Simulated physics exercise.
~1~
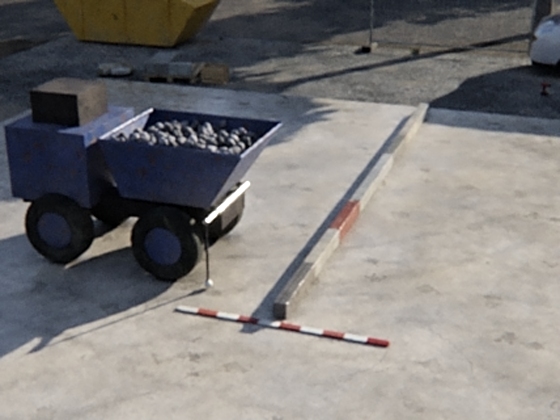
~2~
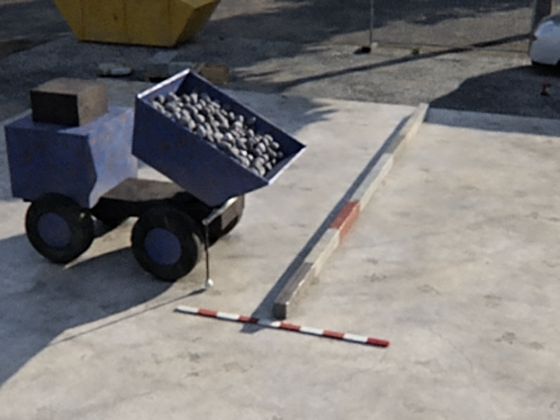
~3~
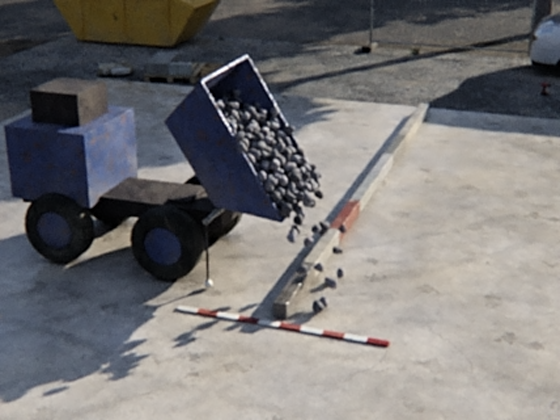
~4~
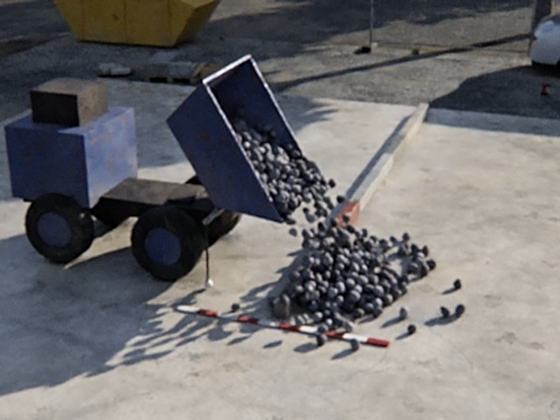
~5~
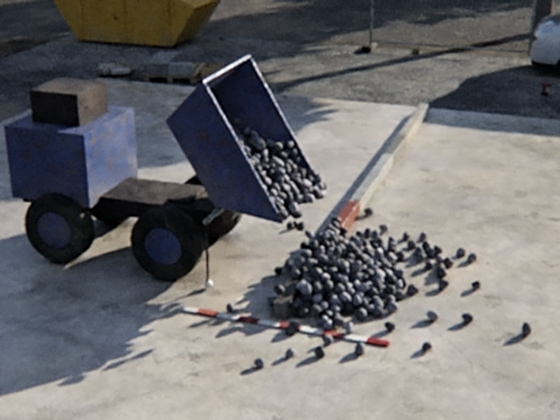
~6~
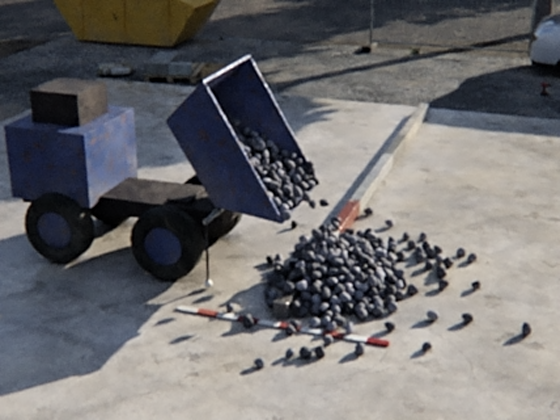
We see a dark blue dumper tip its skip steeply toward the right, sending rounded grey stones tumbling onto a low kerb and a red-and-white striped staff. They pile up on the concrete, some scattering beyond the kerb, while many remain in the raised skip.
